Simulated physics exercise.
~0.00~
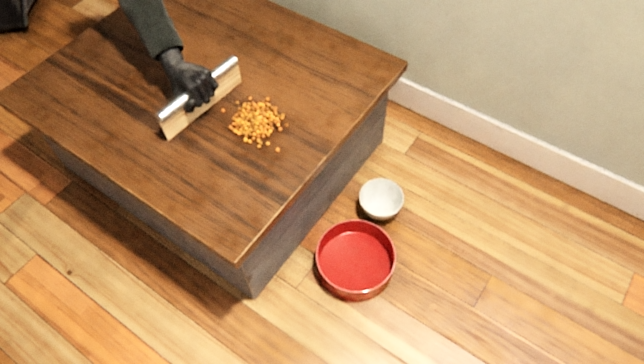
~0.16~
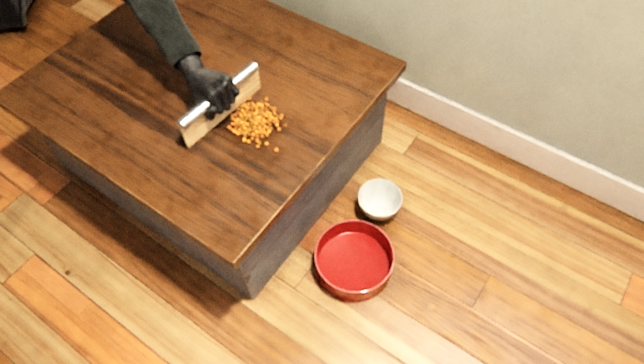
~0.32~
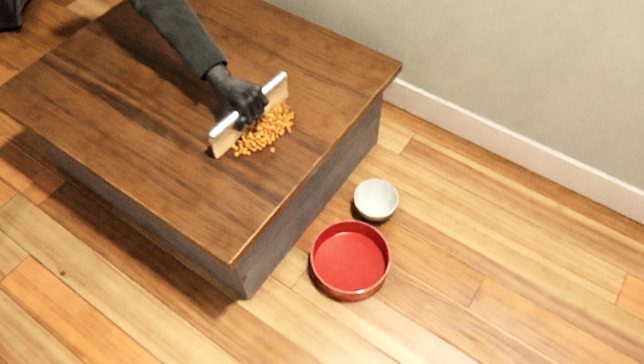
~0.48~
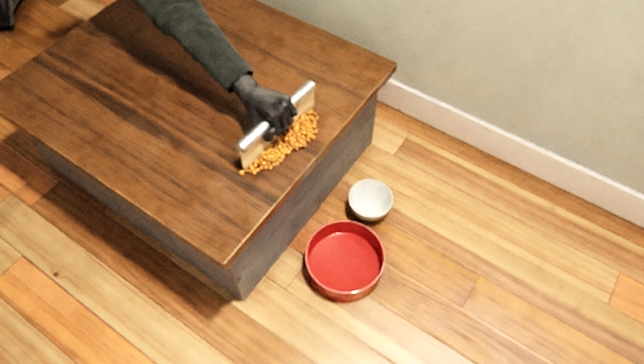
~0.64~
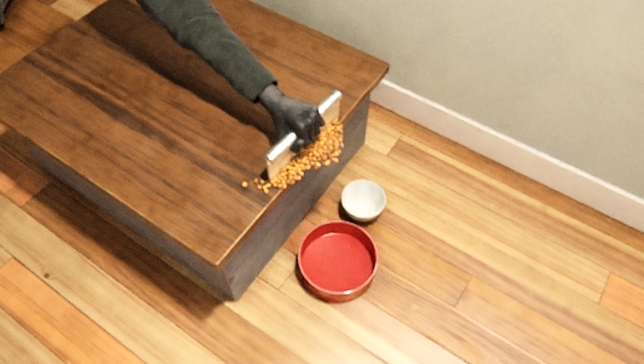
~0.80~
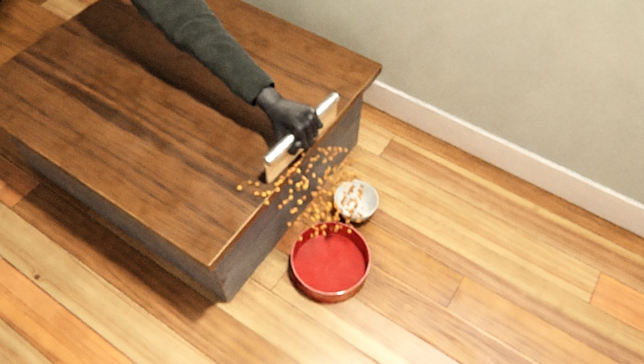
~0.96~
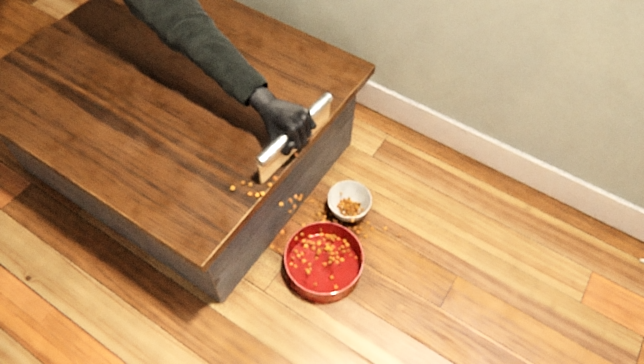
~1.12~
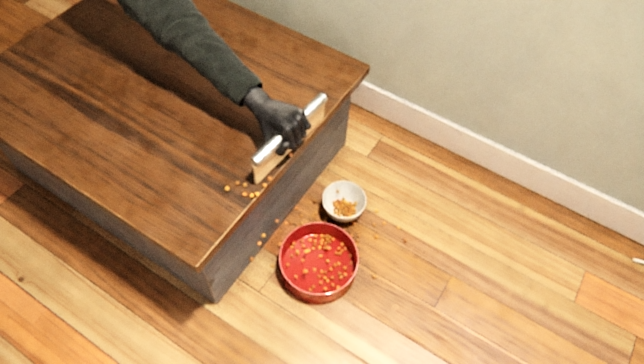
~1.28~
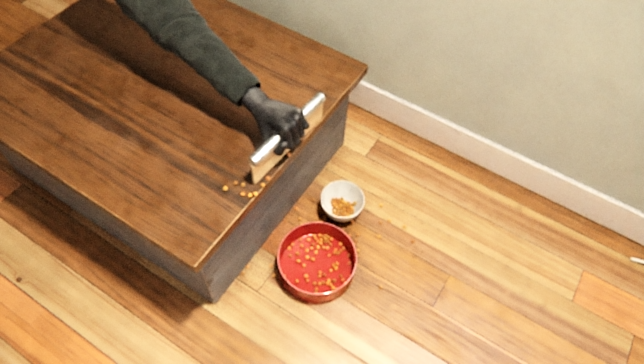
At the start, a dark gloved hand holds a scraper on a wooden platform beside a loose pile of roasted chickpeas, with a red pot and a white bowl on the floor below. The hand pushes the blade right, meets the pile and gathers it into a band along the blade. As the blade nears the edge, the chickpeas spill over in a scattered shower. Some land in the red pot and some in the white bowl, while others miss both. The scraper stops at the edge, and a few chickpeas remain on top beside it.
